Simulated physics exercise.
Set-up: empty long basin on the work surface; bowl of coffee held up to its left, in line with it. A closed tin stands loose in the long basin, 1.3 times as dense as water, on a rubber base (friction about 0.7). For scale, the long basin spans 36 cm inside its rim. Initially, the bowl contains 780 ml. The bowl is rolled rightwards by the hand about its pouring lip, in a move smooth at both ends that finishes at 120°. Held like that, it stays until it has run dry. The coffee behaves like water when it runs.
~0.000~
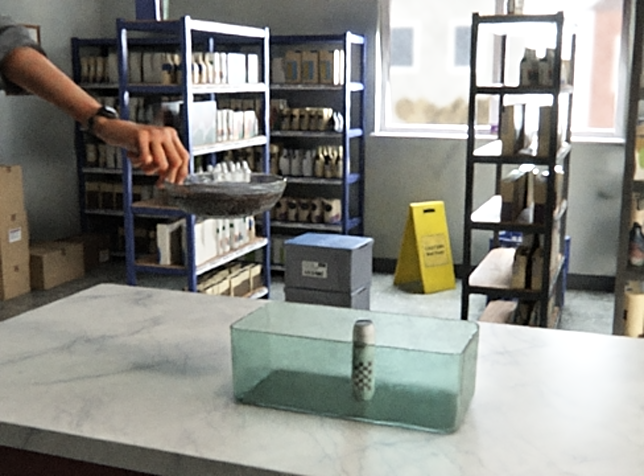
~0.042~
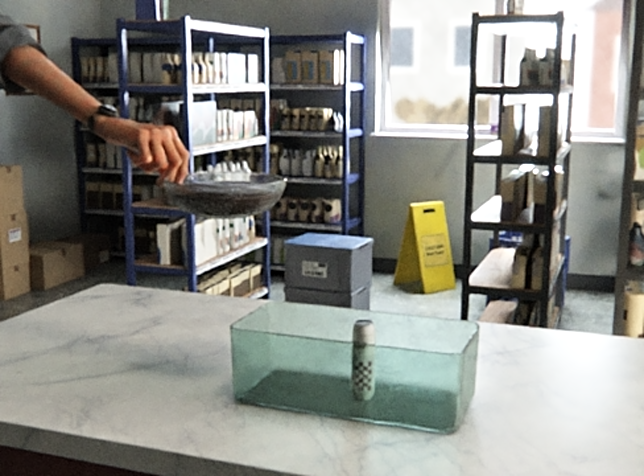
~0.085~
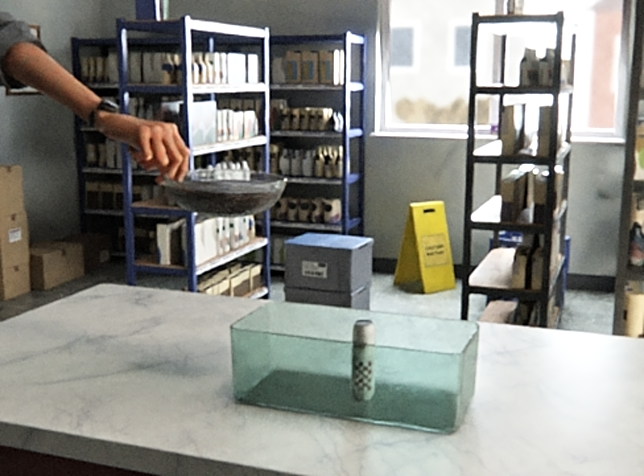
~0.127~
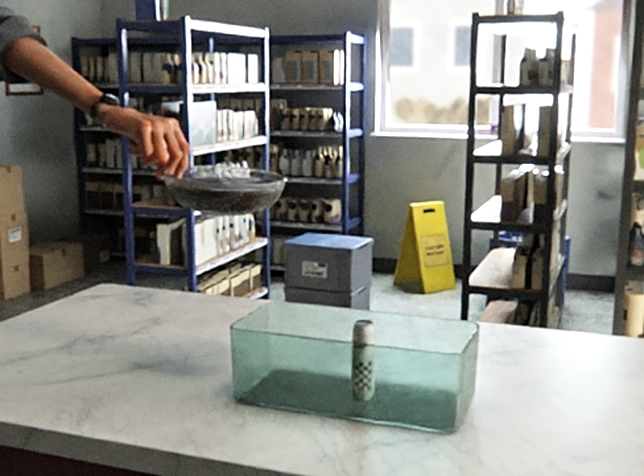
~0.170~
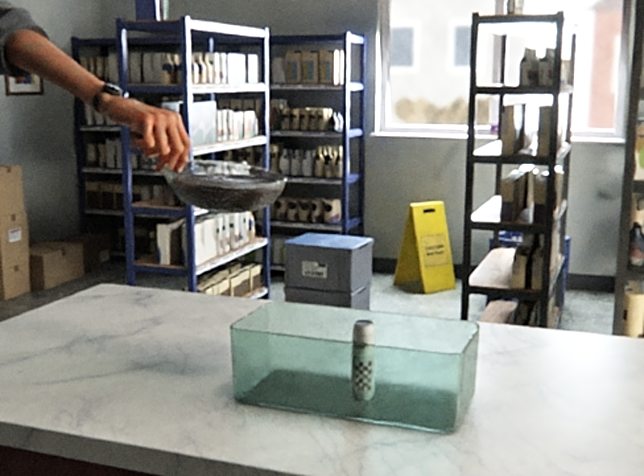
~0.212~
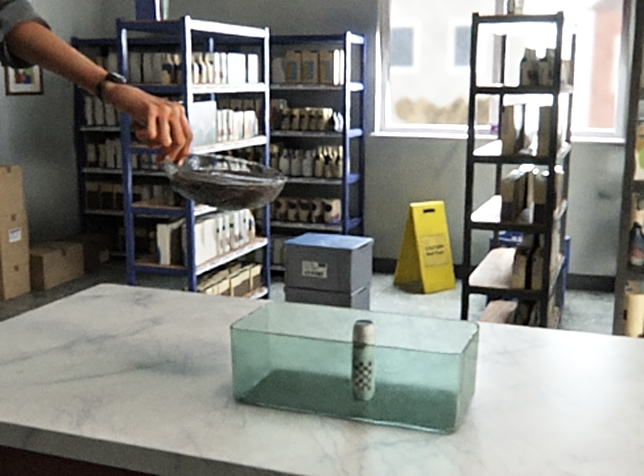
In a storeroom, a hand slightly tilts a bowl rightwards above a counter holding a glass basin.
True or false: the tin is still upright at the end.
True.
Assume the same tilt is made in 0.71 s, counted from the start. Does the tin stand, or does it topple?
Outcome - the tin stays erect.
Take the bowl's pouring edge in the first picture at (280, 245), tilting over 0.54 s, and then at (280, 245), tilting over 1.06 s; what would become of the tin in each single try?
In the first try it comes down; in the second it comes down.
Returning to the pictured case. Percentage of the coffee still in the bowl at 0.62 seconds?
20 %.
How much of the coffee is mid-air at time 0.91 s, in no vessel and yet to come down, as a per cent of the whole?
Around 7 per cent of the liquid is in flight.
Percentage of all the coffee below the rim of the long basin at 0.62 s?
Roughly 10 percent.
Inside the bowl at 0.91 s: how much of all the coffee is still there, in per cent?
Near 0 percent, more or less.
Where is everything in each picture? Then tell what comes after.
Tilt 0°; pouring edge (280, 183); surface from (178, 186) to (279, 191); the long basin's rim runs from (250, 315) to (471, 339); the tin's top is at (364, 325), in the first frame.
Tilt 0°; pouring edge (280, 183); surface from (178, 185) to (279, 190), in the second frame.
Tilt 2°; pouring edge (280, 183); surface from (178, 183) to (279, 189), in the third frame.
Tilt 4°; pouring edge (280, 183); surface from (179, 180) to (279, 188), in the fourth frame.
Tilt 7°; pouring edge (280, 183); surface from (179, 176) to (278, 186), in the fifth frame.
Tilt 11°; pouring edge (280, 184); surface from (180, 171) to (279, 182), in the sixth frame.
After 0.62 s the tilt is 75° and 21 per cent is still to pour; the tin stands where it began.
After 0.91 s the tilt is 114° and 0 per cent is still to pour; the tin stands where it began.
After 1.22 s the tilt is 120° and 0 per cent is still to pour; the tin stands where it began.
After 1.56 s the tilt is 120° and 0 per cent is still to pour; the tin stands where it began.
In the end the tin stands where it began.
